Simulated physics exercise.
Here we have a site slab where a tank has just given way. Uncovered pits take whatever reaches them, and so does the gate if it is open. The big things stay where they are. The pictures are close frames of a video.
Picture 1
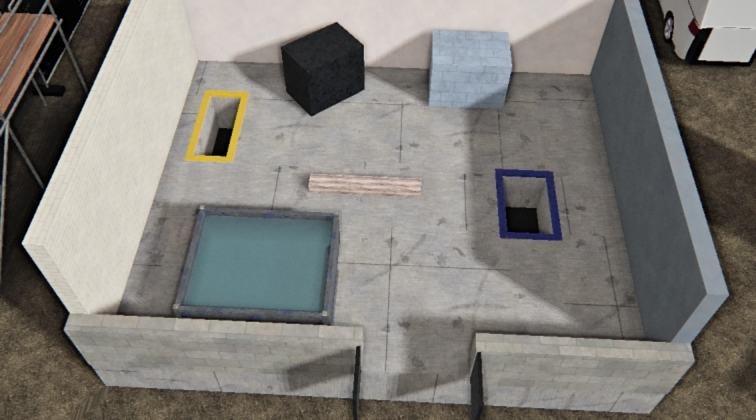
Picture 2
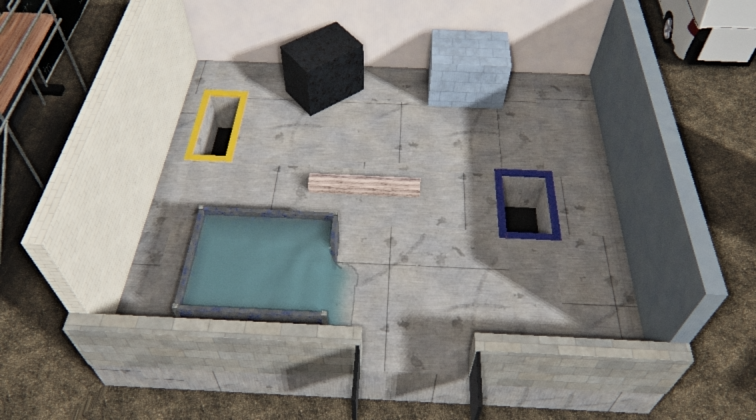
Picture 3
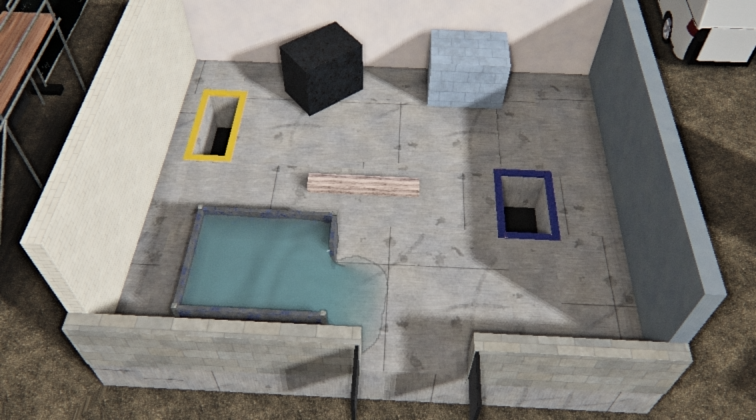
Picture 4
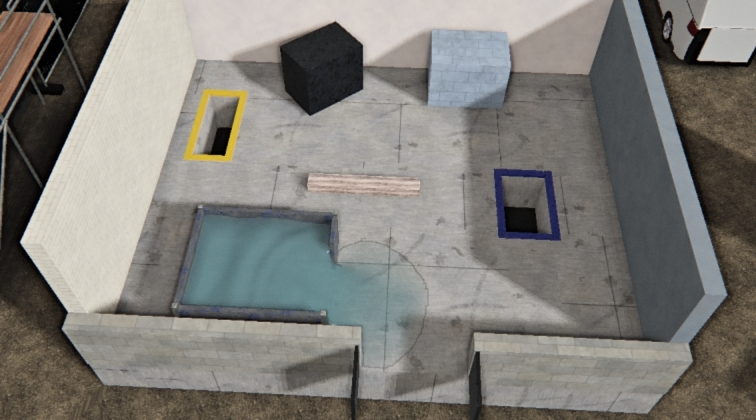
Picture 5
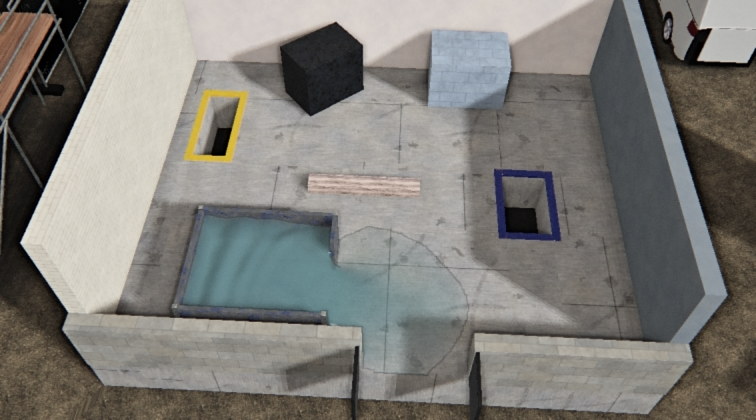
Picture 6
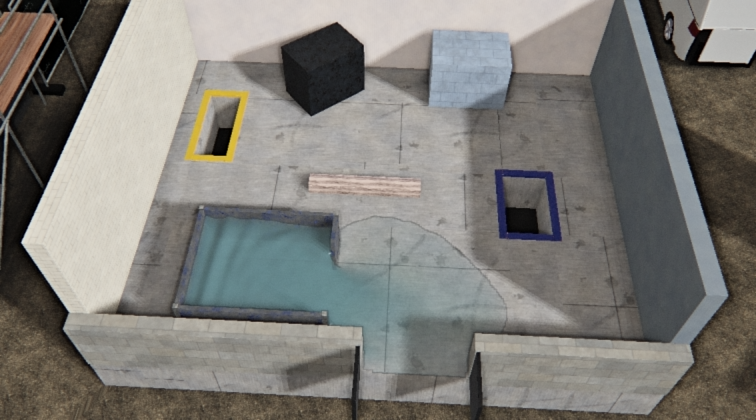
Teal water sits still in a dark-framed tank at the lower left of a walled concrete slab, seen from above by a camera that stays fixed. A yellow-edged opening lies behind it, a black block and a pale blue block stand at the back, a wooden plank lies mid-floor, and a blue-edged opening is at right. The tank's right side gives way, and water pours out rightward, spreading in a widening, rounded sheet across the front floor.
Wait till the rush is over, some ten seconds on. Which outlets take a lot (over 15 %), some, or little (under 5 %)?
One by one: The gate takes more than 15 %; the blue pit takes more than 15 %; the yellow pit takes less than 5 %.
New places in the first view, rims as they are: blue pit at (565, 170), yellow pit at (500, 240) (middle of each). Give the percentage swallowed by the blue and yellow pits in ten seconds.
Roughly, in per cent: Blue 15, yellow 30.
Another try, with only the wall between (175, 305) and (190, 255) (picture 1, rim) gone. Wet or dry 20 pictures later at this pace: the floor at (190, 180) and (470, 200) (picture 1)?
In turn: Flooded, not flooded.
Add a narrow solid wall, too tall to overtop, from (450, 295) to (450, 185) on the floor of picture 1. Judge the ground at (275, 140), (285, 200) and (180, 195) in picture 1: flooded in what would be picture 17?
One after the other: Dry, dry, not flooded.
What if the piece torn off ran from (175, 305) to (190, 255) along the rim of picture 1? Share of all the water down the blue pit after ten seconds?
In per cent: Blue 2.
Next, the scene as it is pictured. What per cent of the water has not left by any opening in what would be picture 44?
Roughly 66 per cent.
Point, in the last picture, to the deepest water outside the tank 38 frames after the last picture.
Close to (519, 73).
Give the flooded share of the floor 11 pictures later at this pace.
Some 30 per cent.
A moment on, water covers 25 % of the floor; the gate 3 %, the blue pit 0 %, the yellow pit 0 %.
Next, water covers 30 % of the floor; the gate 9 %, the blue pit 2 %, the yellow pit 0 %.
Then, water covers 35 % of the floor; the gate 14 %, the blue pit 6 %, the yellow pit 0 %.
Later, water covers 45 % of the floor; the gate 18 %, the blue pit 16 %, the yellow pit 0 %.
In the end, water covers 60 % of the floor; the gate 22 %, the blue pit 25 %, the yellow pit 0 %.
